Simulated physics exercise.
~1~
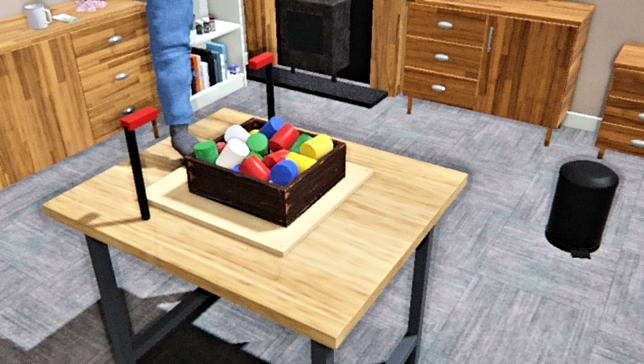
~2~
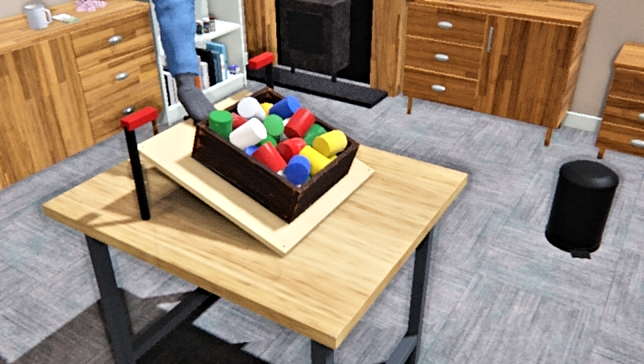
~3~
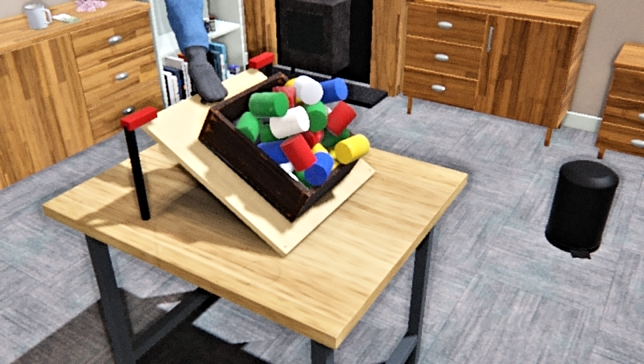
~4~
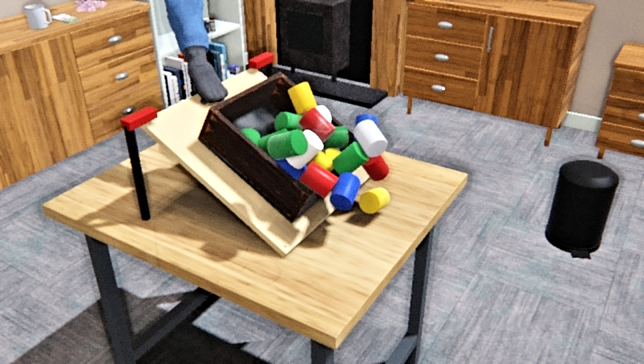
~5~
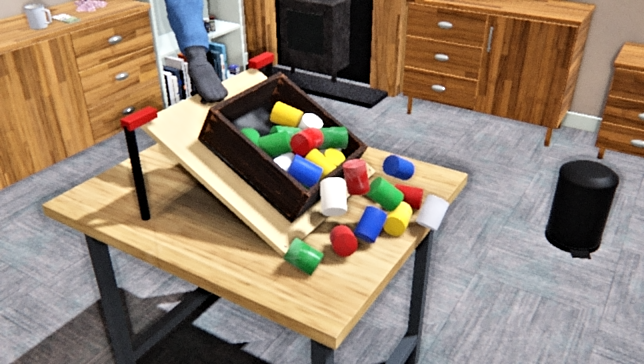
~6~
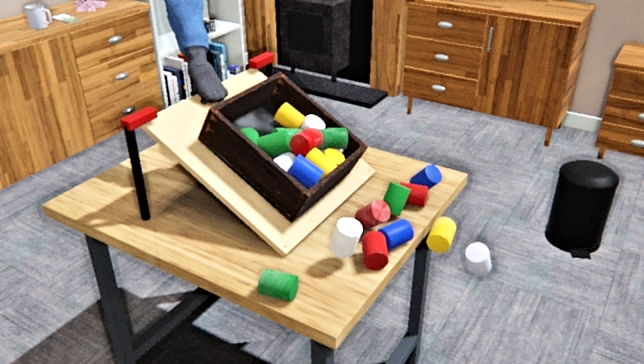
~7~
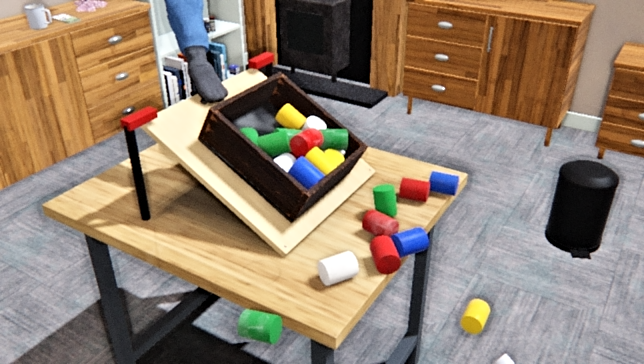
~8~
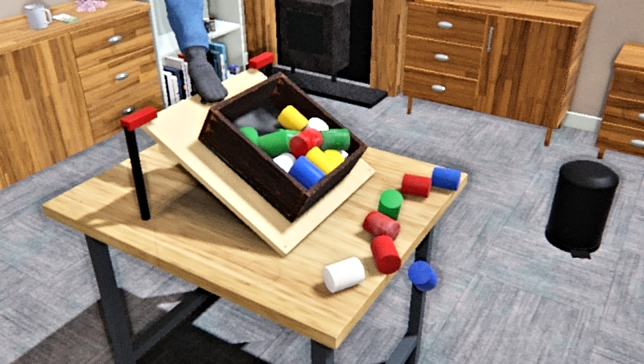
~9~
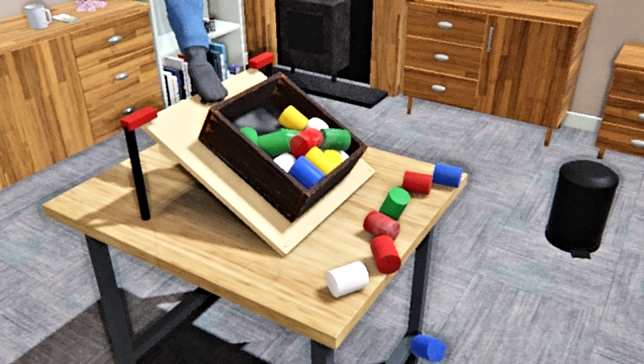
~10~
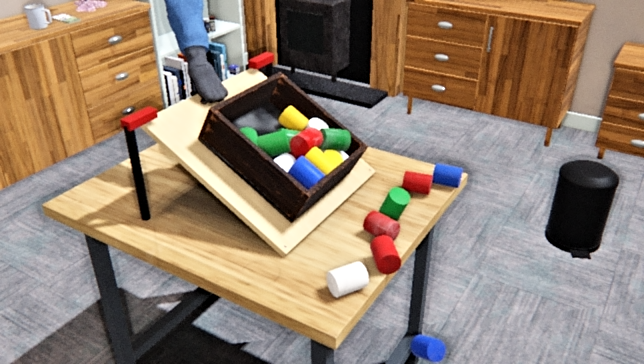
Hinged board tilting up to red stops as a gloved hand lifts it, coloured jars spilling from its crate across table and floor.
